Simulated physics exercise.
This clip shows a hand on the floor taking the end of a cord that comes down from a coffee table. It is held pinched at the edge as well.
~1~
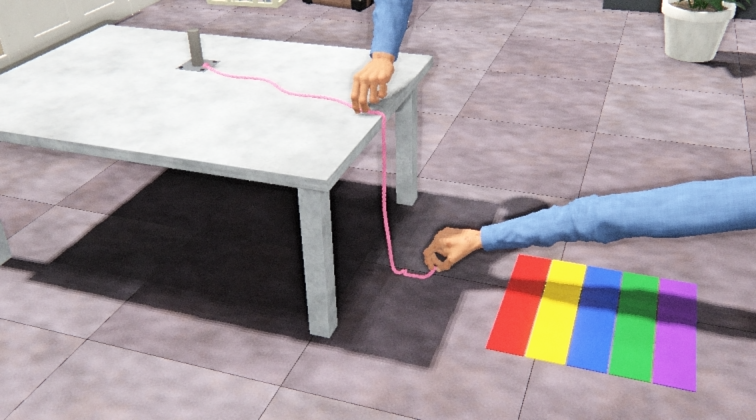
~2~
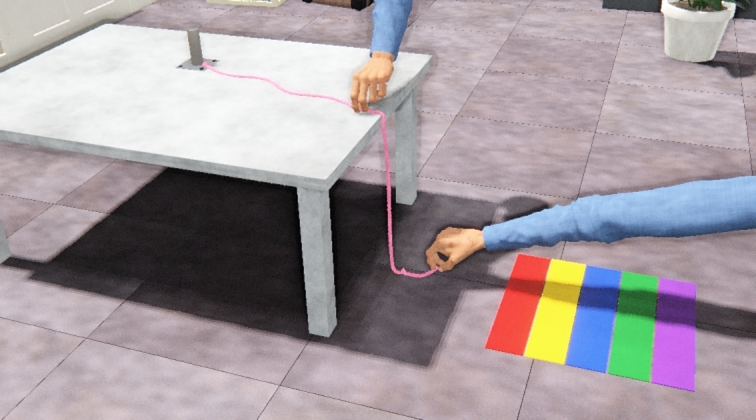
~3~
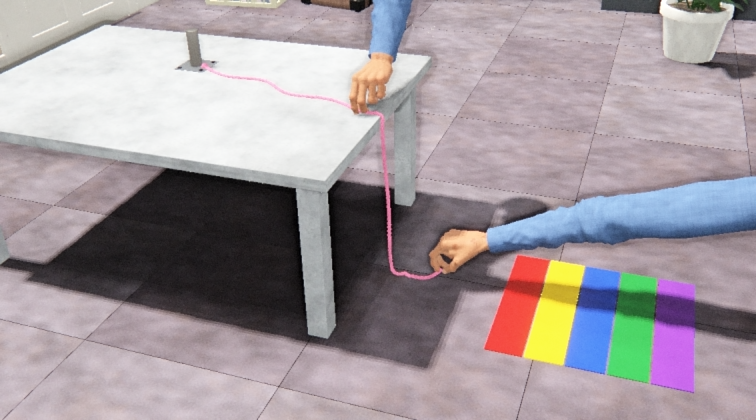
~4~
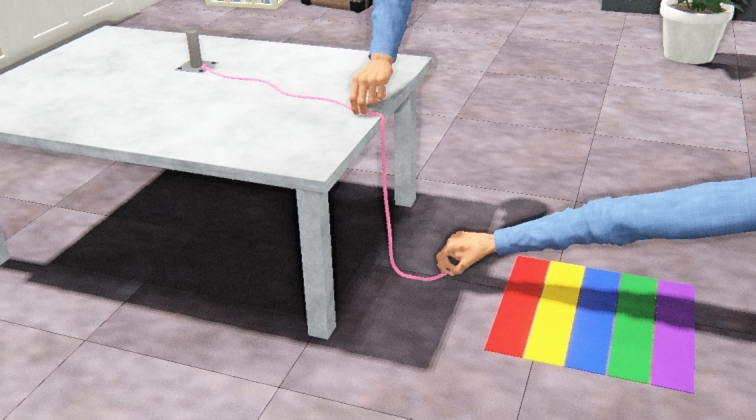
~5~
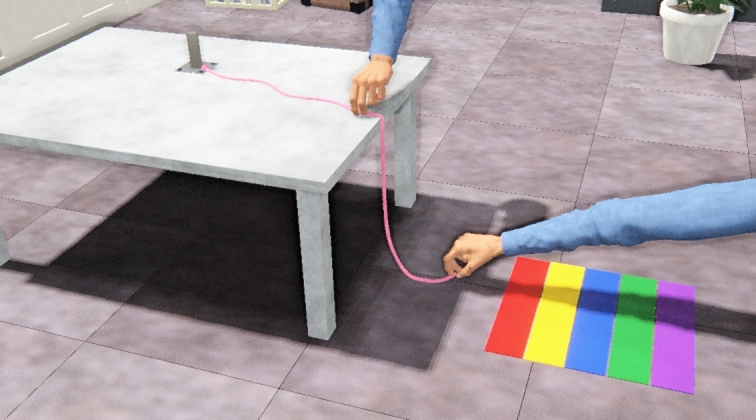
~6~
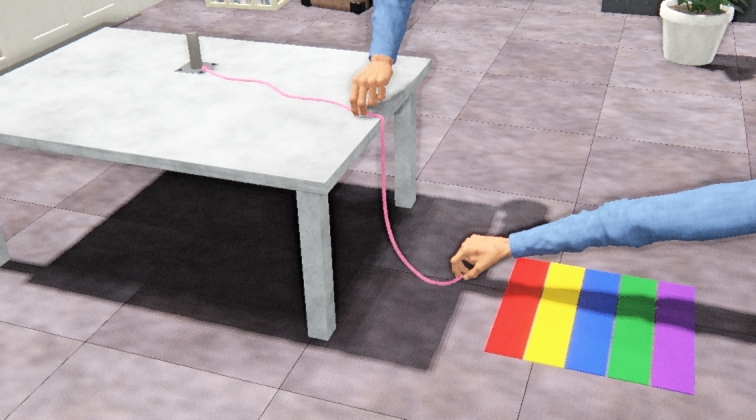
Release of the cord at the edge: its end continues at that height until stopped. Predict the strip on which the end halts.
The yellow strip.
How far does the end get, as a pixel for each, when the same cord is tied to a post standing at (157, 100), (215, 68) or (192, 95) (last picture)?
About (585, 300), then (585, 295), then (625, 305).
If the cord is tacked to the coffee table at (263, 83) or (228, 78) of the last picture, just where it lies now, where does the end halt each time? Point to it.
Approximately (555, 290) and (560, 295), respectively.
A little later, end near (490, 280); short of the strips.
Next, end near (535, 288); over red.
When it is tight, end near (561, 293); over yellow. It halts on the yellow strip.
